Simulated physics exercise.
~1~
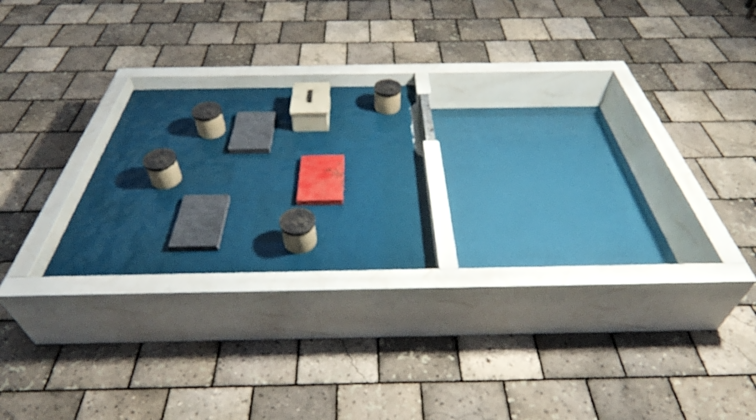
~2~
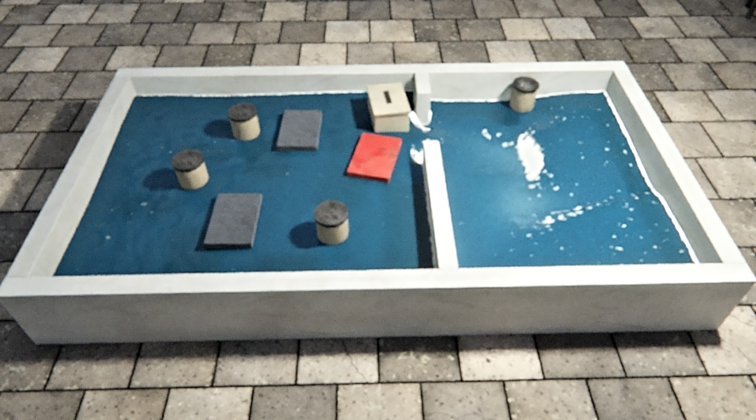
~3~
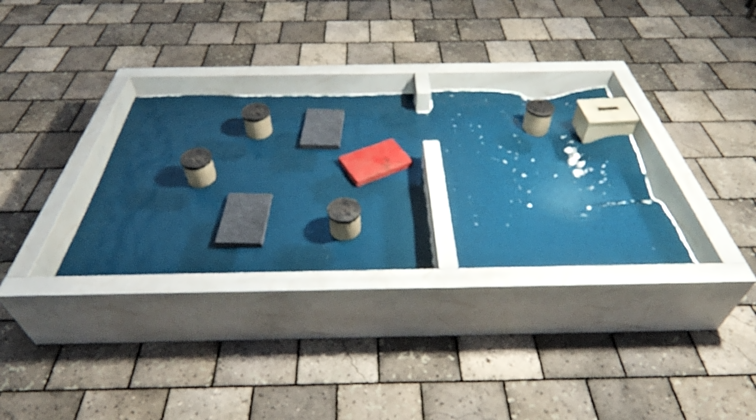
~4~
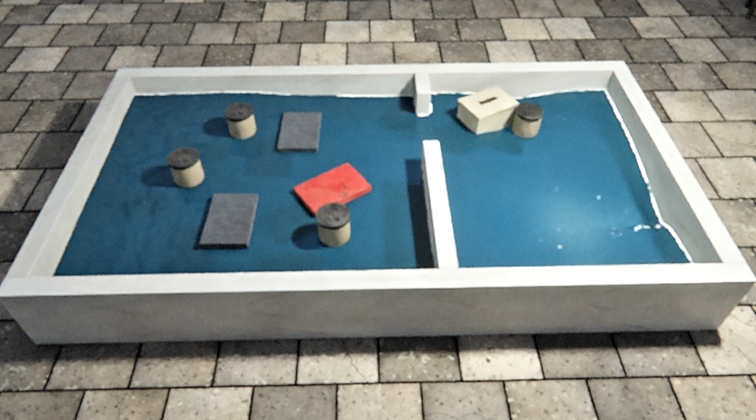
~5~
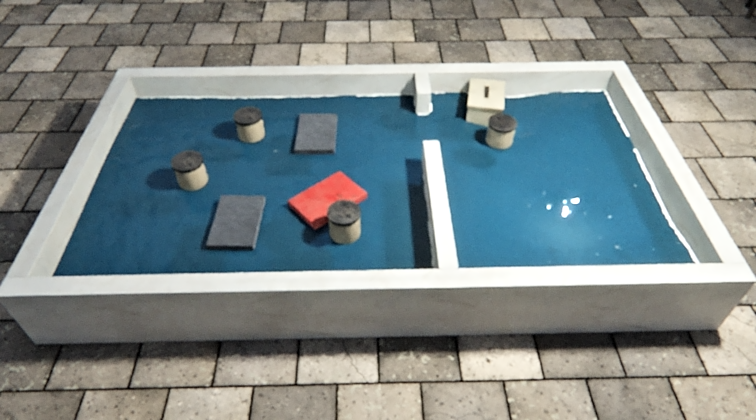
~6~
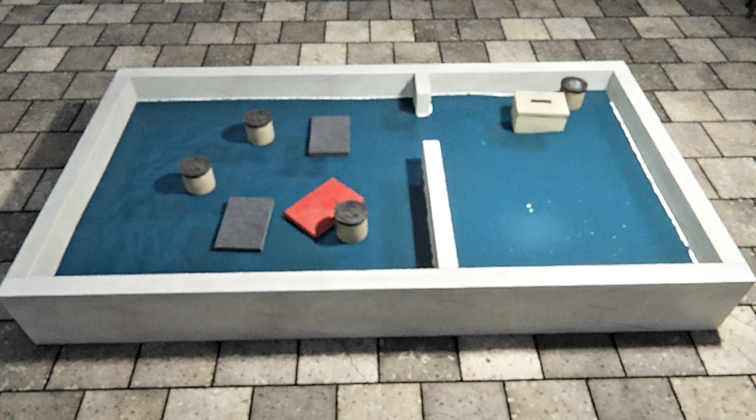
Water rushed through the gap in the divider, carrying a small barrel-like float and then a cream box into the right basin, where they drifted about, while the red slab turned, drifted near the opening, and ended up still floating on the left.
